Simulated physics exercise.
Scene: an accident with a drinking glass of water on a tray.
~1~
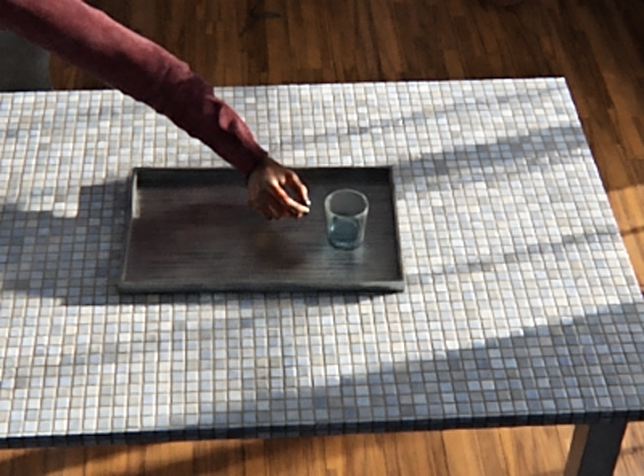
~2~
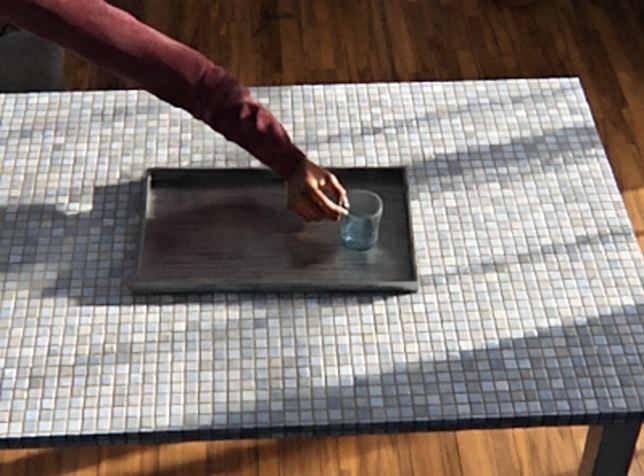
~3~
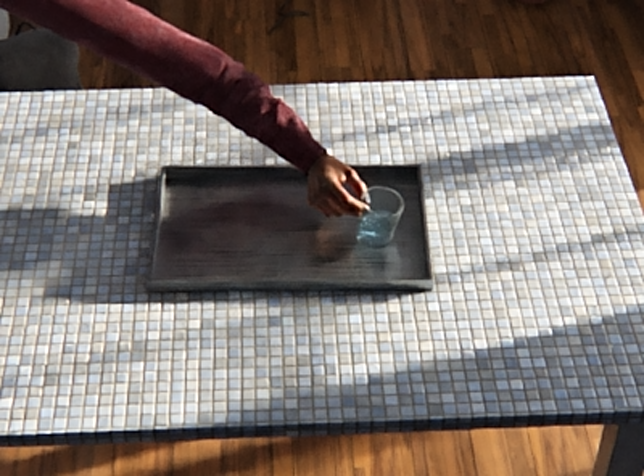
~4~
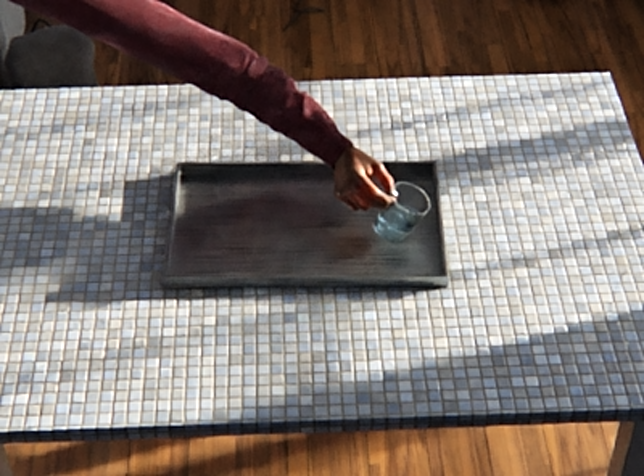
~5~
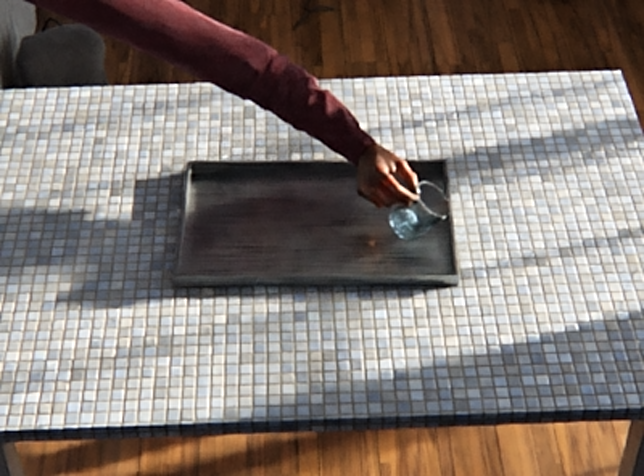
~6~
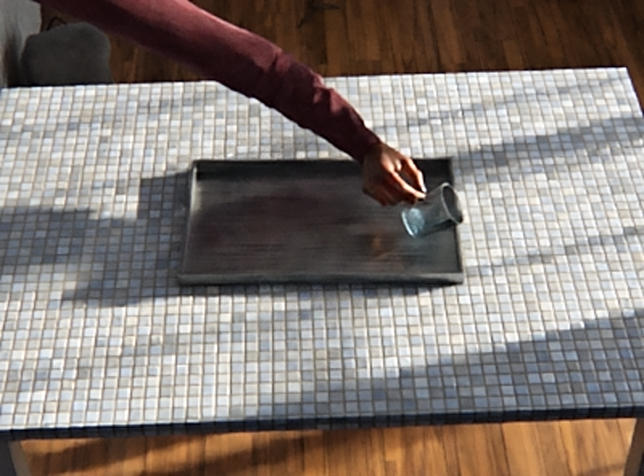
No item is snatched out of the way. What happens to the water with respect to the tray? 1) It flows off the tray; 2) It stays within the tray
The answer is 1.
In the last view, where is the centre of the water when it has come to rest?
About (601, 249).
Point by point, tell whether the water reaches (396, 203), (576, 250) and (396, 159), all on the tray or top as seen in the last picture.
The first point ends up free of the spill, the second under the spill, the third free of the spill.
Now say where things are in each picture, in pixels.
In the first picture, it stands upright; drinking glass (346, 220) about half full; tray (265, 279).
In the second picture, fingers against its side; drinking glass about half full, surface at (360, 224).
In the third picture, fingers against its side; drinking glass (379, 218) about half full.
In the fourth picture, fingers against its side; drinking glass (401, 213) tipped 25°; tray (309, 274).
In the fifth picture, fingers against its side; drinking glass (419, 212) tipped 35°.
In the sixth picture, it is falling; drinking glass (434, 212) tipped 55°.
A moment on, the drinking glass lies across the rim; the puddle covers about as much as a plate; it spreads outside the tray.
Further on, the puddle covers about as much as a tray; it spreads outside the tray.
When it is over, the puddle covers about as much as a tray; it spreads outside the tray.
